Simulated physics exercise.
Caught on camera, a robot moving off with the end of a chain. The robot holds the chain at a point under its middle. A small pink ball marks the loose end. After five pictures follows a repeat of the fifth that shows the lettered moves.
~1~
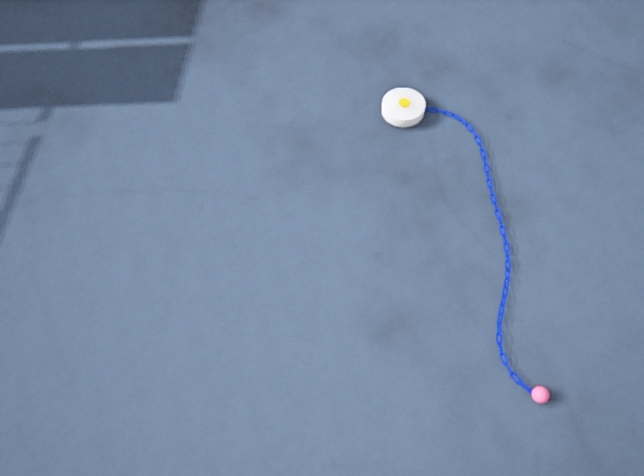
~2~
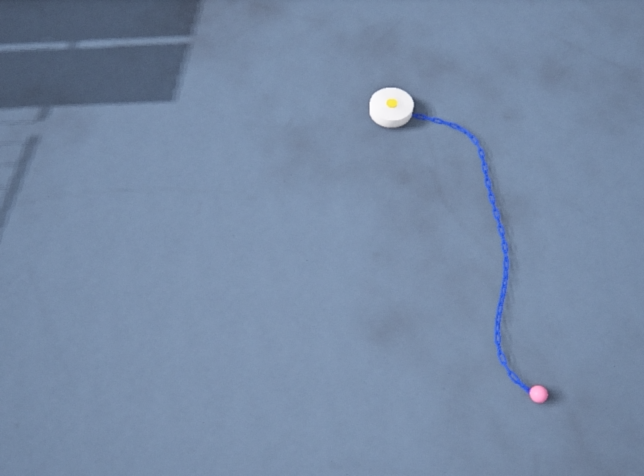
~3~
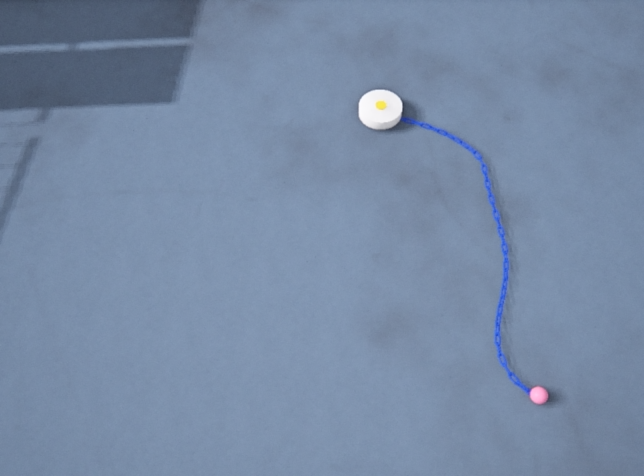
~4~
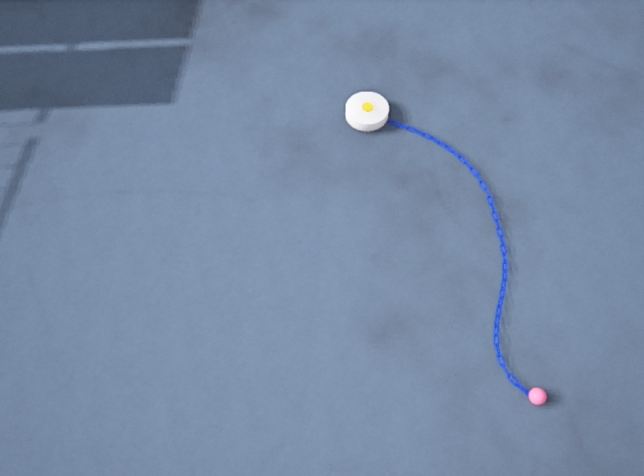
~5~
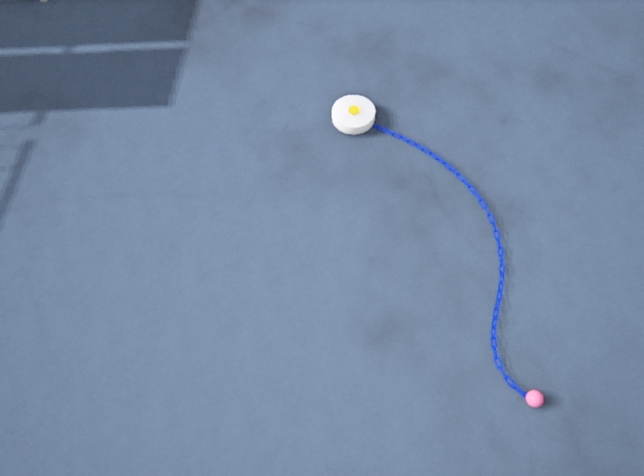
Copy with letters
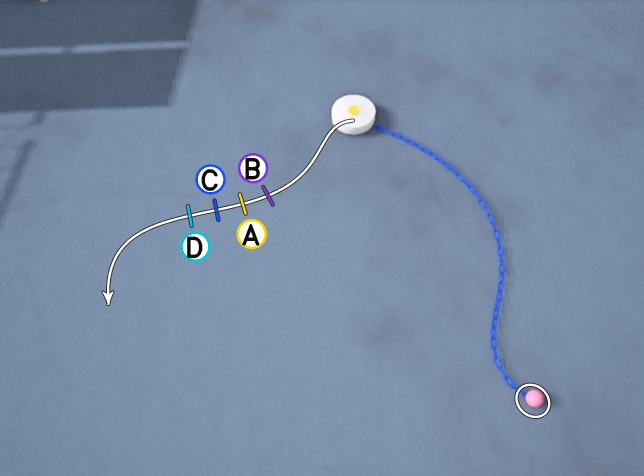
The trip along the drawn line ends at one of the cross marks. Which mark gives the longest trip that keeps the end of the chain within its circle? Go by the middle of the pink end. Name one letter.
At D, and not beyond.
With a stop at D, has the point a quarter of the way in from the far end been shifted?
Yes.
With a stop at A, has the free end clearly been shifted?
By then, no.
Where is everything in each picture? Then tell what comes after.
In the first picture, free end (541, 395); robot (403, 108).
In the second picture, robot (391, 108); free end (539, 394).
In the third picture, robot (380, 110); free end (539, 395).
In the fourth picture, robot (367, 112); free end (538, 396).
In the fifth picture, robot (353, 115); free end (535, 399).
On the marked copy, A at (243, 204); B at (268, 196); C at (216, 210); D at (190, 216); the ring at (533, 401); the route from (353, 121) via (232, 207) to (108, 304).
Following D. Soon after the start, robot (311, 158), middle of the chain (479, 222), free end (534, 398).
Later, robot (253, 196), middle of the chain (443, 232), free end (534, 398).
In the end, robot (188, 211), middle of the chain (382, 249), free end (526, 392); the free end is still in its ring.
As for the rest, A is safe but short; B is safe but short; C is safe but short.
